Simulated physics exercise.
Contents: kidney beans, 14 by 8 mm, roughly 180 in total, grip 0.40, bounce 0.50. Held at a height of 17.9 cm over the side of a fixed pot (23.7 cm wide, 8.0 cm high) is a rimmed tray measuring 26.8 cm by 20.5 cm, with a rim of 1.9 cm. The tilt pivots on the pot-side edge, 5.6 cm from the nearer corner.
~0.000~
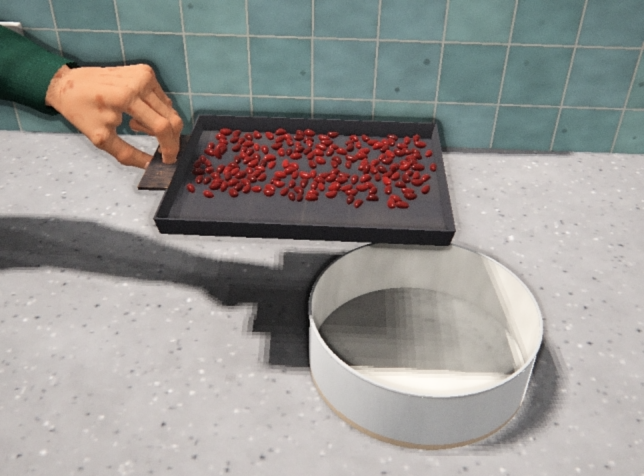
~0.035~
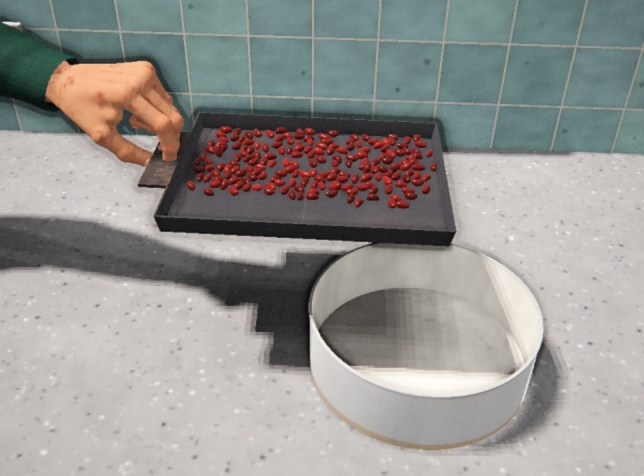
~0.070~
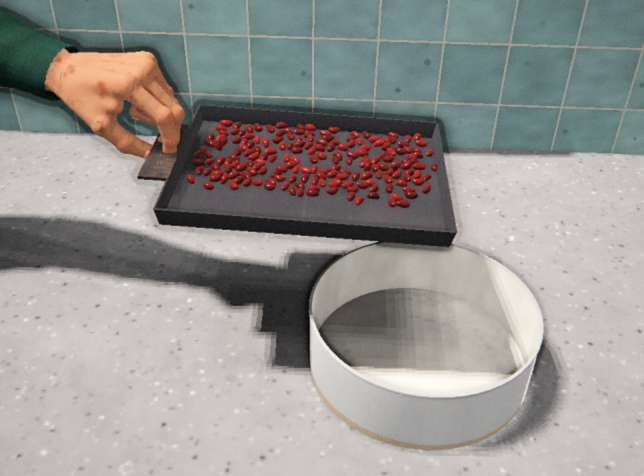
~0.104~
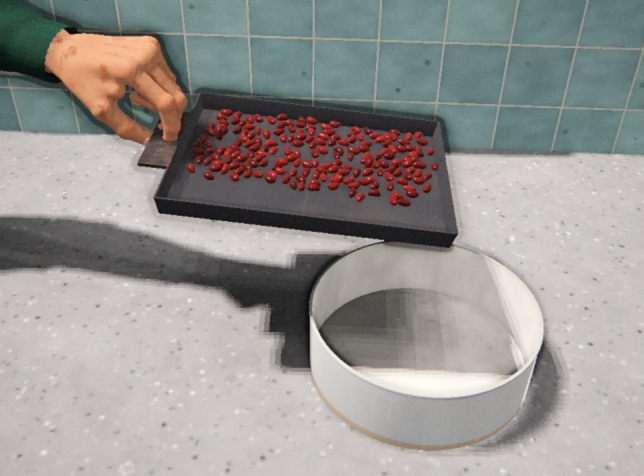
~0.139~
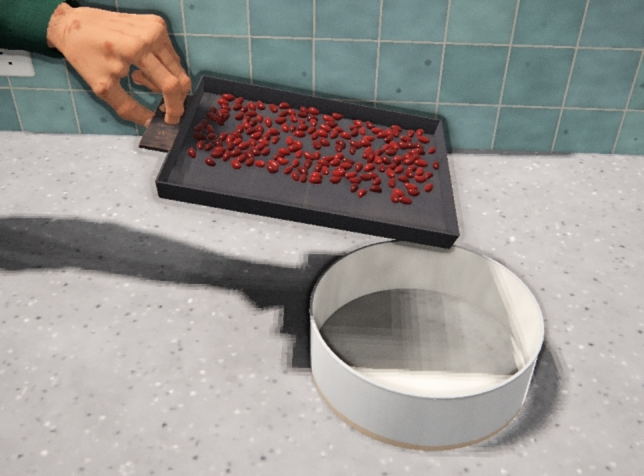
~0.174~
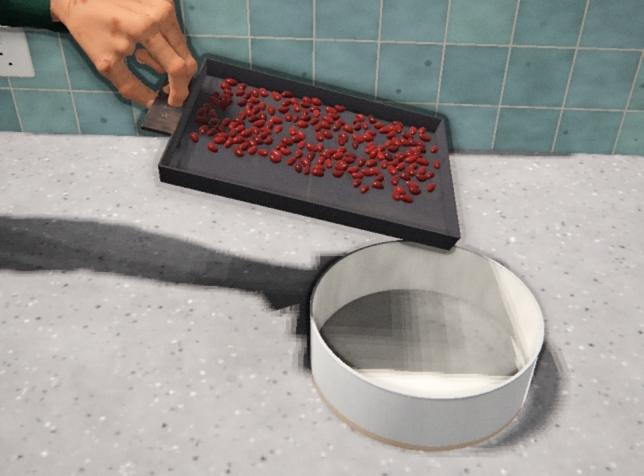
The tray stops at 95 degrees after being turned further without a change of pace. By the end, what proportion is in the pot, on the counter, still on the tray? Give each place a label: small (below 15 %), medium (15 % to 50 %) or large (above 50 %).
Shares by place: Pot large, counter medium, tray small.
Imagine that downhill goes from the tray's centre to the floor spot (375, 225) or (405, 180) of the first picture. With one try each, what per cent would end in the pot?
That would be close to 100 per cent and then close to 35 per cent.
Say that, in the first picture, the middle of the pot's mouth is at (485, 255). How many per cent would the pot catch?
Roughly 75 percent would end up there.
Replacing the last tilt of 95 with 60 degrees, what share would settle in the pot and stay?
I'd put it at close to 40 per cent.
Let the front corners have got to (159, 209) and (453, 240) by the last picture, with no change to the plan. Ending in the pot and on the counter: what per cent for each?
Pot 95; counter 5.
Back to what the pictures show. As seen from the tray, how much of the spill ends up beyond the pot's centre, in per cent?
Roughly 100 percent of the spill.
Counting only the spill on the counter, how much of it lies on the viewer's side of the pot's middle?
Near 40 in a hundred.
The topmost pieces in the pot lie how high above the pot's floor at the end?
2.0 cm.
After 0.50 s, tilt 54 degrees; the tray holds 100 %, the pot 0 %.
After 0.71 s, tilt 80 degrees; the tray holds 65 %, the pot 5 %.
After 1.04 s, tilt 95 degrees; the tray holds 5 %, the pot 70 %.
At rest (2.4 s), pot 75 %, counter 25 %, tray 0 %.
